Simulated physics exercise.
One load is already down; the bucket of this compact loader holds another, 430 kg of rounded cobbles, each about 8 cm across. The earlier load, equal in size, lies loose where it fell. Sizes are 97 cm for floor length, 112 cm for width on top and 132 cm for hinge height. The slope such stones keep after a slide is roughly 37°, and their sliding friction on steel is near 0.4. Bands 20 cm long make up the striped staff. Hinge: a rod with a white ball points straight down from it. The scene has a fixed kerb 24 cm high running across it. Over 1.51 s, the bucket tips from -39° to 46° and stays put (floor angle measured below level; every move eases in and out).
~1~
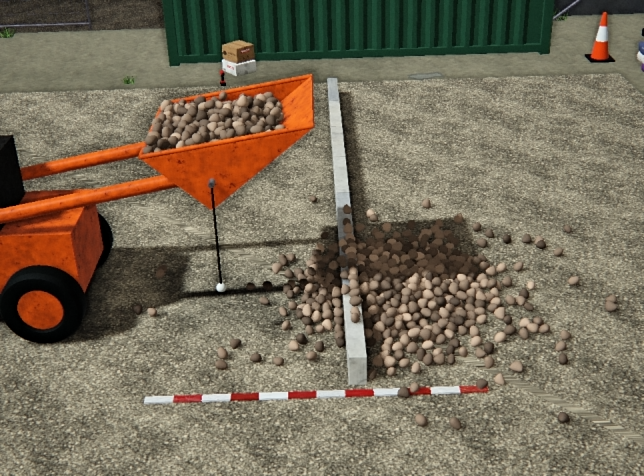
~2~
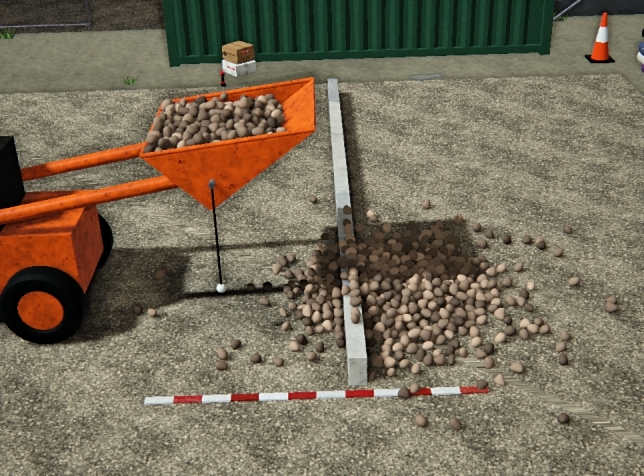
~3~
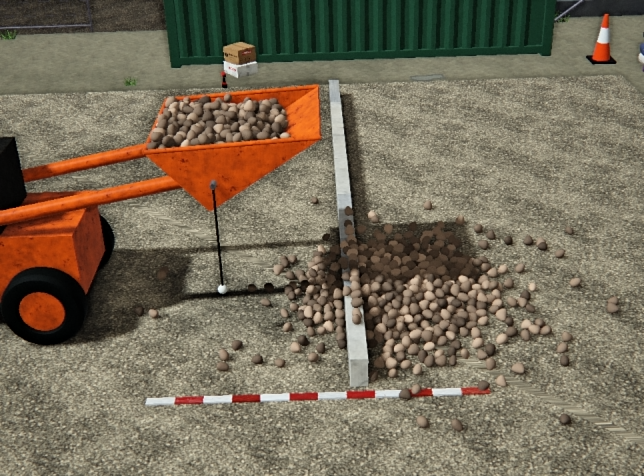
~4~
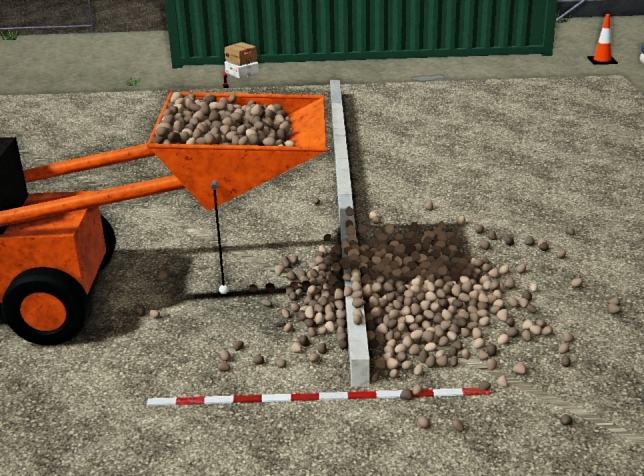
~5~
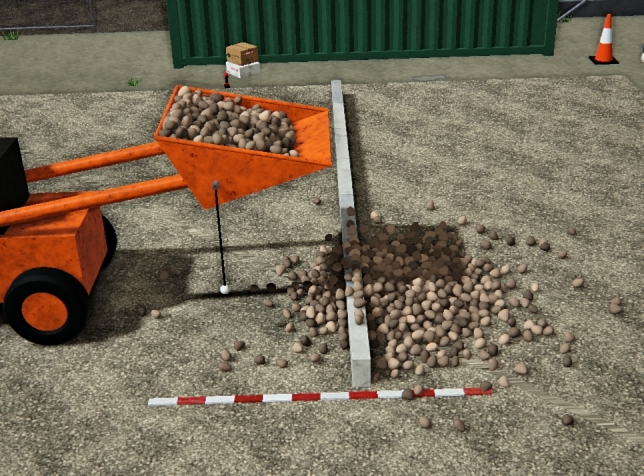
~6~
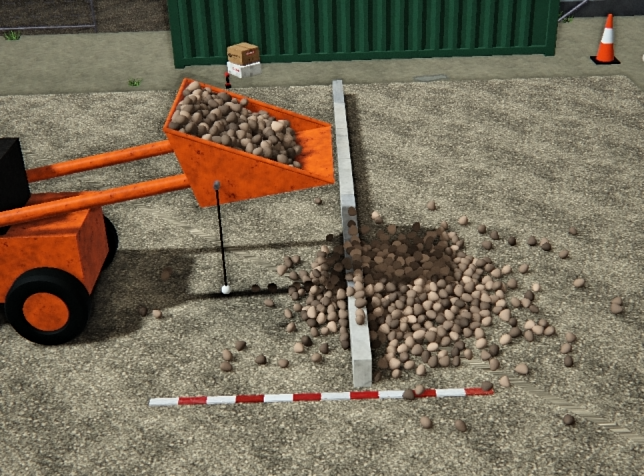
To begin with, an orange loader holds a bucket of round brown stones at the left, beside a loose heap lying across a pale kerb. The bucket barely moves at first, then rotates steadily clockwise, its right-hand lip lowering while the stones stay inside and the heap on the ground remains still.
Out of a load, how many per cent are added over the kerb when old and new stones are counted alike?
Around 19 per cent.
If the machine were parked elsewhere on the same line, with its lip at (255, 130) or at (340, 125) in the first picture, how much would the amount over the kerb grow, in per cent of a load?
Case one about 0 %, case two about 50 %.
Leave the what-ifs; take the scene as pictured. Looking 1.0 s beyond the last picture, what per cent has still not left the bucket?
I'd say about 30 per cent.
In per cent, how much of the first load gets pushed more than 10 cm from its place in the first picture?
The answer is about 10 per cent.
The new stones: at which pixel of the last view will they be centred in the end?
Middle: Approx. (324, 285) px.
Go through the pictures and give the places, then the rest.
In the first picture, the bucket is at -39°, its lip at (314, 126); the top of the load is at (230, 104). The earlier load is highest near (347, 271), 29 cm above ground level, 21 % on this side of the kerb, 80 % over the kerb.
In the second picture, lip at (315, 129), floor tilted -37°, highest stones at (221, 106).
In the third picture, lip at (320, 137), floor tilted -33°, highest stones at (199, 108).
In the fourth picture, the bucket is at -27°, its lip at (326, 149); the top of the load is at (190, 104).
In the fifth picture, the bucket is at -19°, its lip at (331, 165); the top of the load is at (190, 99).
In the sixth picture, the bucket is at -9°, its lip at (334, 182); the top of the load is at (197, 94).
Then, 0.5 s after the last picture the floor is at 33°; in per cent of one load, 97 in the bucket, 23 on this side of the kerb, 80 over the kerb; the foremost stones are at (592, 277).
Then, 1.0 s after the last picture the floor is at 46°; in per cent of one load, 28 in the bucket, 89 on this side of the kerb, 83 over the kerb; the foremost stones are at (592, 277).
Then, 1.4 s after the last picture the floor is at 46°; in per cent of one load, 0 in the bucket, 104 on this side of the kerb, 96 over the kerb; the foremost stones are at (592, 277).
Then, 3.9 s after the last picture the floor is at 46°; in per cent of one load, 0 in the bucket, 101 on this side of the kerb, 99 over the kerb; the foremost stones are at (592, 277). Net gain over the kerb, 19.
